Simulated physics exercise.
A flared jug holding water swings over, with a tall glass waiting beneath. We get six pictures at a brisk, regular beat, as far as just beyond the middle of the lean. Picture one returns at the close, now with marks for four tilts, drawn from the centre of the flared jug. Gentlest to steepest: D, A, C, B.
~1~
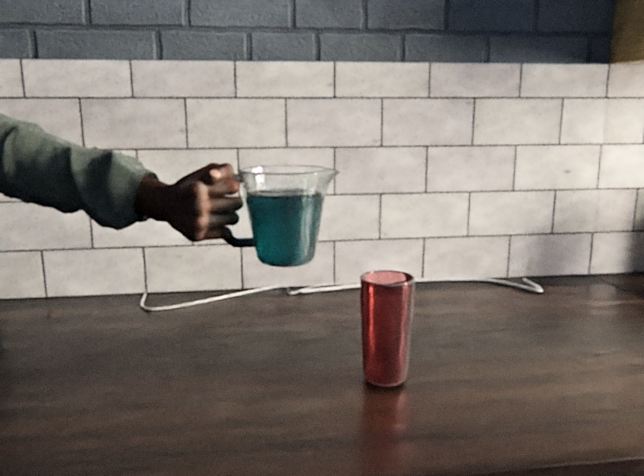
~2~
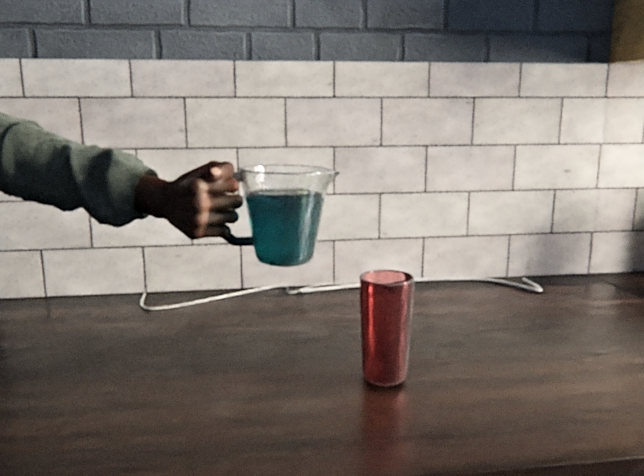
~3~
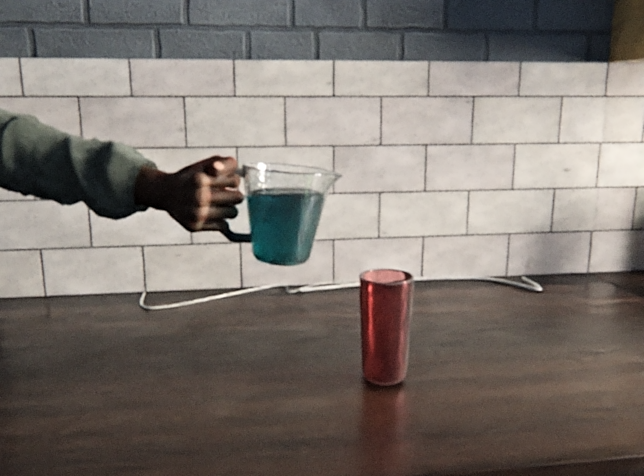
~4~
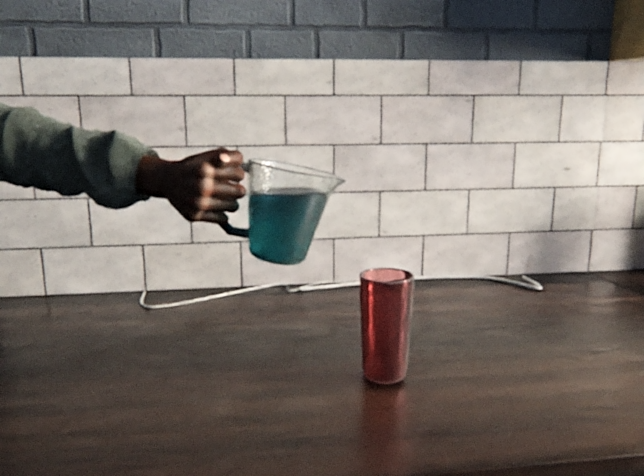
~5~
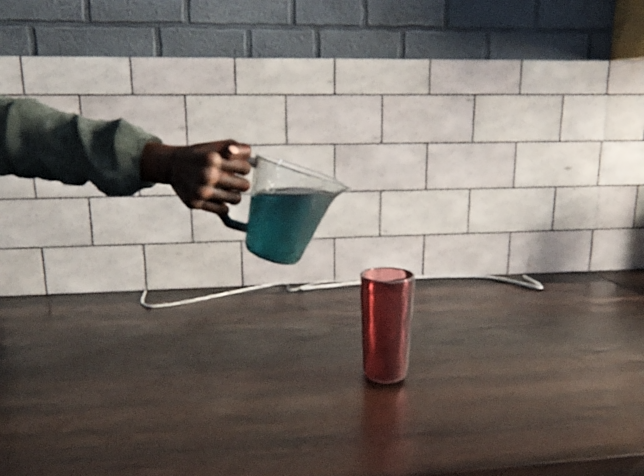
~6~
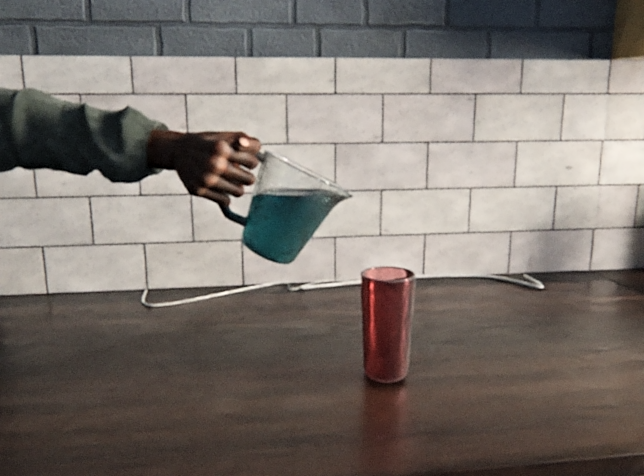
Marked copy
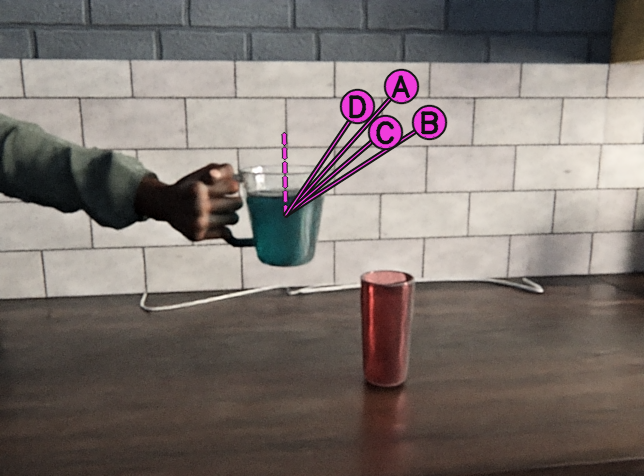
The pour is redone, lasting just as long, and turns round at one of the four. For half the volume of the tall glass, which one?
Mark B.
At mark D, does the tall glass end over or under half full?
Under.
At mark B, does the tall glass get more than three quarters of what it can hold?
No, less.
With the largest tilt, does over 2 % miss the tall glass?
No, it does not.
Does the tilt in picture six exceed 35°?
No.
On the marked copy, A at (390, 98); B at (415, 131); C at (371, 142); D at (349, 121).
If A is chosen, the tall glass ends with about 20 % of what it can hold.
If B is chosen, the tall glass ends with about 51 % of what it can hold.
If C is chosen, the tall glass ends with about 34 % of what it can hold.
If D is chosen, the tall glass ends with about 9 % of what it can hold.
